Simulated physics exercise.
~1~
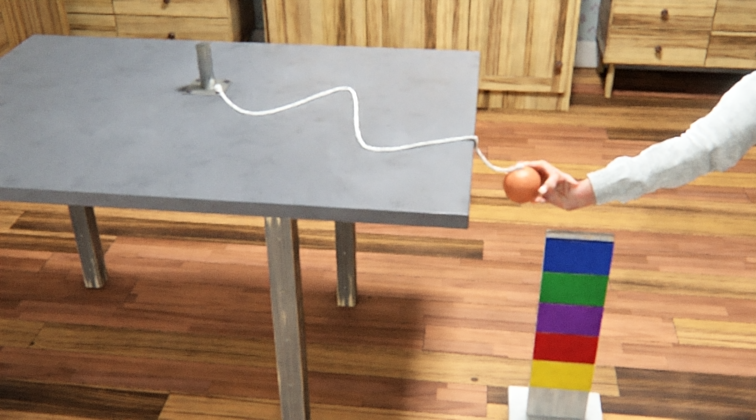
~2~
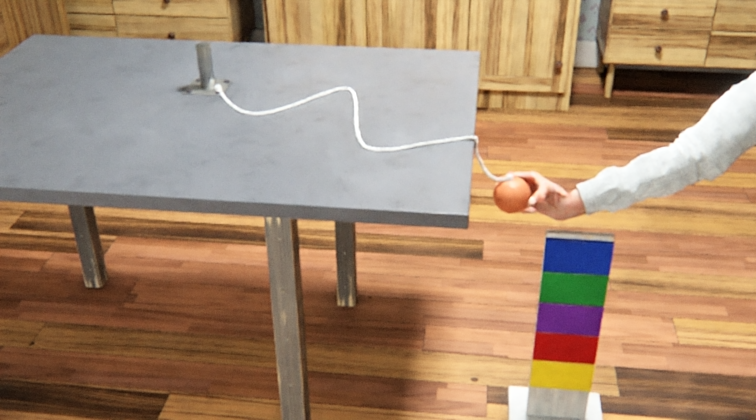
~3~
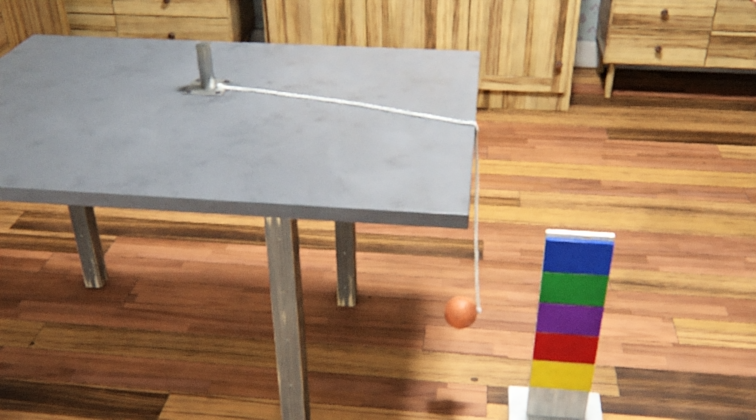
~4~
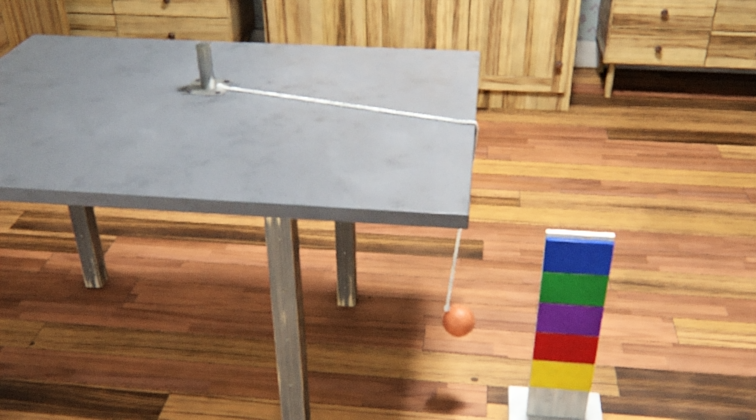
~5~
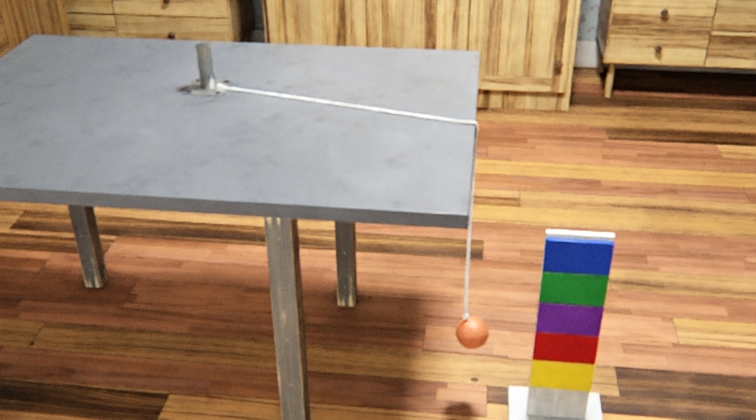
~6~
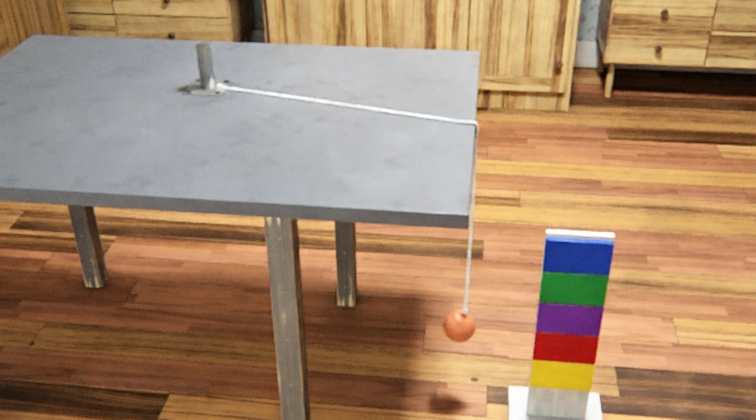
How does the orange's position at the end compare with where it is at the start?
At the start the orange is held in the hand just beyond the table's right edge, above the colour scale. At the end it hangs on the taut white lace, lower and a little further left, level with the red band.
